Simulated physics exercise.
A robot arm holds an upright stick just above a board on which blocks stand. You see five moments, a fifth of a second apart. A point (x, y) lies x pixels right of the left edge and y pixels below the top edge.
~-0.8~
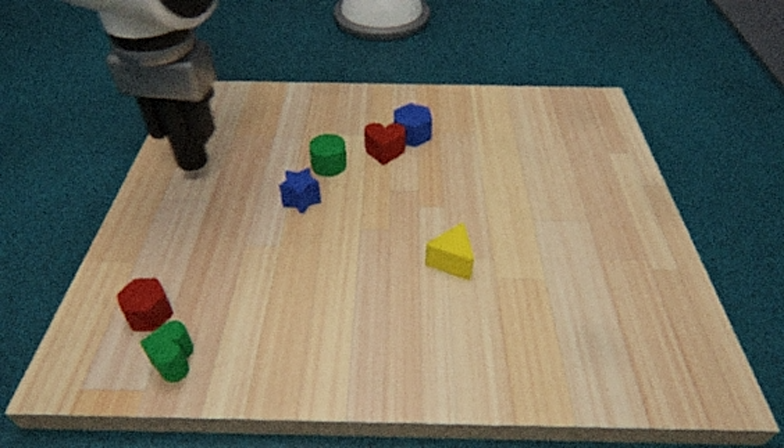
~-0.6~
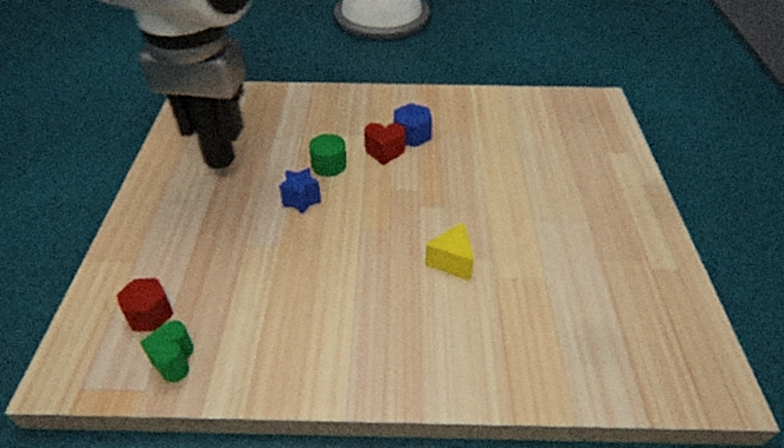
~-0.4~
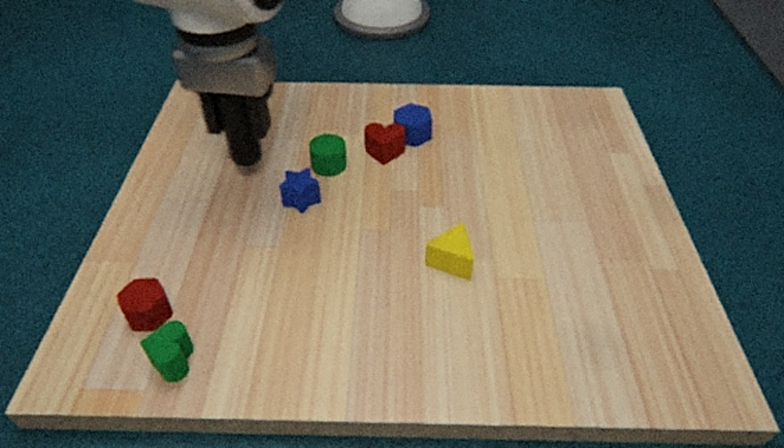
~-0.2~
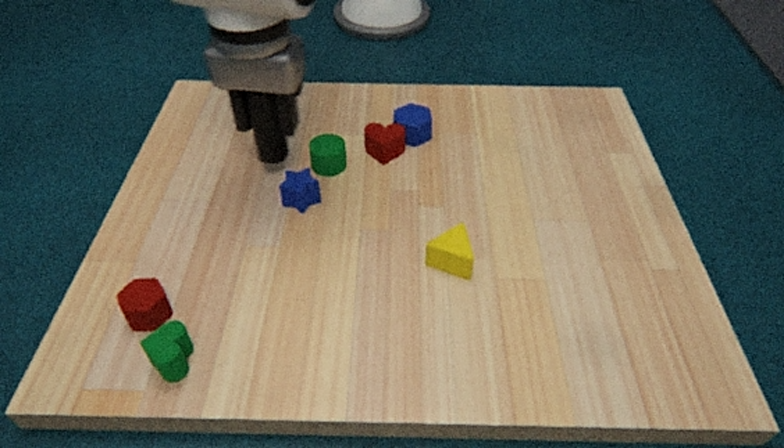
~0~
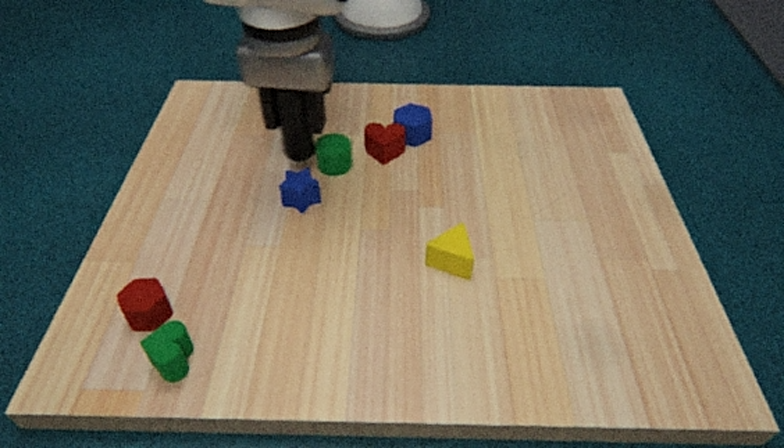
A robot arm moves right across the board and nudges the green round block slightly.
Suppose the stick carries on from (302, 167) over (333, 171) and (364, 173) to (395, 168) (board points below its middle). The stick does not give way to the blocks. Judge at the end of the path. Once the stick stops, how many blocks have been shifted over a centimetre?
Once the path ends, three or more blocks will have shifted.
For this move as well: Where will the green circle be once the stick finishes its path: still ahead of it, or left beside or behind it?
Ahead to the end.
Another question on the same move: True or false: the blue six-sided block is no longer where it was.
This is true.
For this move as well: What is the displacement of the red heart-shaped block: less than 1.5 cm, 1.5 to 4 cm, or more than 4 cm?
Long, over 4 cm.
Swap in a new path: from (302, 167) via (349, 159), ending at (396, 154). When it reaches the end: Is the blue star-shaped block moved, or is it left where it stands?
It gets no push and keeps its place.
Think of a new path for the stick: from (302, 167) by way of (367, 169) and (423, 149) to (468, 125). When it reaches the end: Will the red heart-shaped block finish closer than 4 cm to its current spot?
No - that is not the case.
What follows on the original path. One third of the way, stick (333, 157); green circle (365, 142); red heart-shaped block (392, 130); blue six-sided block (416, 113).
Two thirds of the way, stick (365, 160); green circle (394, 142); red heart-shaped block (415, 126); blue six-sided block (427, 106), turned 25° anticlockwise.
At the end, stick (395, 154); blue star-shaped block unmoved; green circle (425, 137); red heart-shaped block (442, 120), turned 25° anticlockwise; blue six-sided block (430, 102), turned 40° anticlockwise.
